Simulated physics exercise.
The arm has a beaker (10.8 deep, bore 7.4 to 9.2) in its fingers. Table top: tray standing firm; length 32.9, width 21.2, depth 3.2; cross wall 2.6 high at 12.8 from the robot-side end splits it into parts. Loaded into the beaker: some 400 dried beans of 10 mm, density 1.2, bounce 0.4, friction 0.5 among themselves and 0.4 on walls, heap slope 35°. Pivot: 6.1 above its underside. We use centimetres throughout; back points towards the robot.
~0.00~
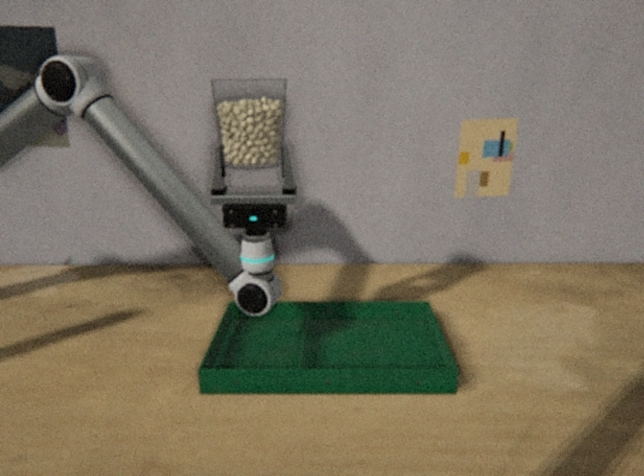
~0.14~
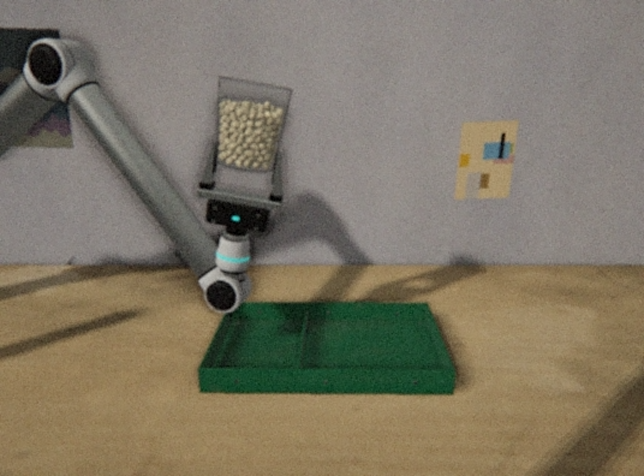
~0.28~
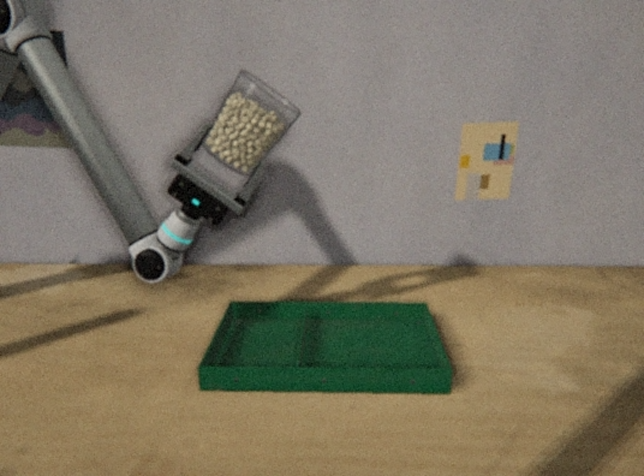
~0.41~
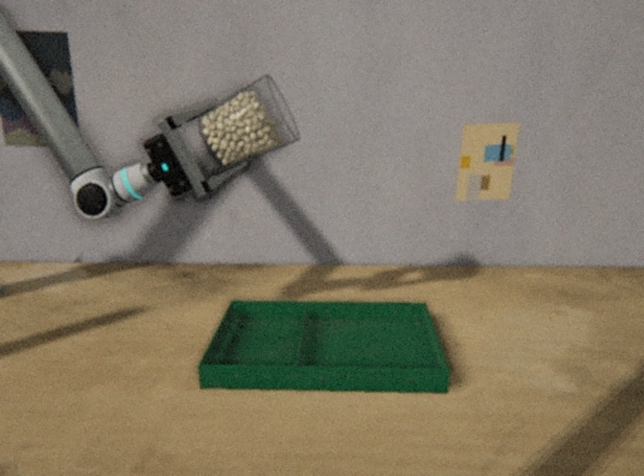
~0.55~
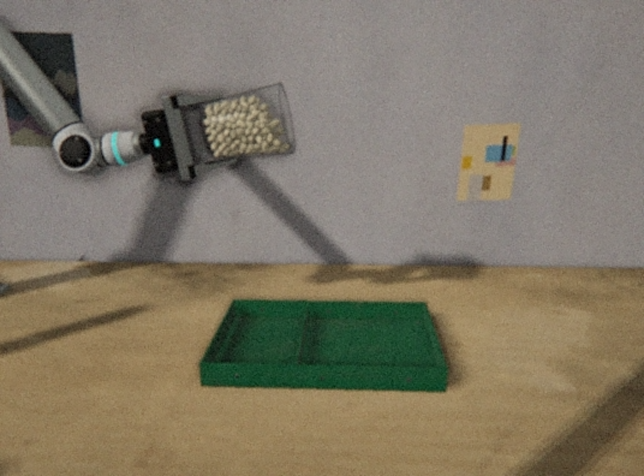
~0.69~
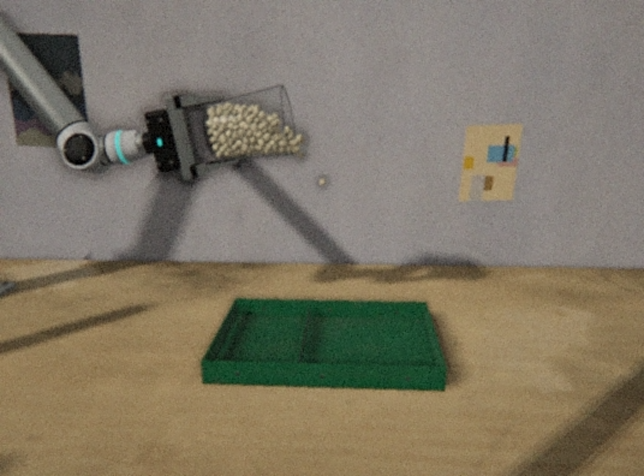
The footage shows a robot arm holding a clear beaker of pale beans upright above a green divided tray, then drawing back left while tipping the beaker rightward until it is nearly horizontal and a bean drops from its mouth.
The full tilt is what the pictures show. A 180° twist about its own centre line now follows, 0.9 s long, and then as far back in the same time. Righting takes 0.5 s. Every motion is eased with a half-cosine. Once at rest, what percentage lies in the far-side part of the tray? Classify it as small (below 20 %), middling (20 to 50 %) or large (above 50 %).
Classified as middling.
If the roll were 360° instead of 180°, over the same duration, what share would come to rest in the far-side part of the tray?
Estimate: Near 45 %.
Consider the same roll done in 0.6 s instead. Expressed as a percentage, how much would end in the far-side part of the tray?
It would then come to about 25 per cent.
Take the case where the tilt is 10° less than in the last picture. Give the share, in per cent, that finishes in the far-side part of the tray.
Estimate: Some 5 %.
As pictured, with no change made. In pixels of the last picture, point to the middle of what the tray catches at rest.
In the last view, around (351, 341).
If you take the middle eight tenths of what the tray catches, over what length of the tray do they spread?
About 12 cm.
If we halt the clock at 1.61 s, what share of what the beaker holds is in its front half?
I'd put it at about 40 per cent.
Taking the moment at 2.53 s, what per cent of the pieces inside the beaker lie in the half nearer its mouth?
Close to 40 per cent is in the half by the mouth.
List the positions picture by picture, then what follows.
Beaker middle at (251, 124), upright; upper third of the load around (251, 112), from x 220 to 280, top at y 100; 401 in the beaker, in the first frame.
Beaker middle at (250, 126), tipped 10°; upper third of the load around (249, 115), from x 220 to 280, top at y 105, in the second frame.
Beaker middle at (248, 127), tipped 36°; upper third of the load around (246, 116), from x 210 to 280, top at y 95, in the third frame.
Beaker middle at (247, 126), tipped 64°; upper third of the load around (243, 115), from x 205 to 280, top at y 95, in the fourth frame.
Beaker middle at (248, 126), tipped 80°; upper third of the load around (240, 114), from x 210 to 290, top at y 100, in the fifth frame.
Beaker middle at (250, 127), tipped 81°; upper third of the load around (238, 118), from x 210 to 325, top at y 105; 399 in the beaker, 2 in flight or on a rim, in the sixth frame.
By 1.61 s, tipped 81°, highest piece 37 above the table; 323 in the beaker, 65 in the far-side part, 13 in flight or on a rim.
By 2.53 s, tipped 80°, highest piece 37 above the table; 276 in the beaker, 114 in the far-side part, 1 in the robot-side part, 1 on the table or floor, 9 in flight or on a rim.
By 3.19 s, upright, highest piece 38 above the table; 273 in the beaker, 126 in the far-side part, 1 in the robot-side part, 1 on the table or floor.
By 3.89 s, upright, highest piece 38 above the table; 273 in the beaker, 126 in the far-side part, 1 in the robot-side part, 1 on the table or floor.
Final count, 273 in the beaker, 126 in the far-side part, 1 in the robot-side part, 1 on the table or floor. That is 31 % in the far-side part of the tray.
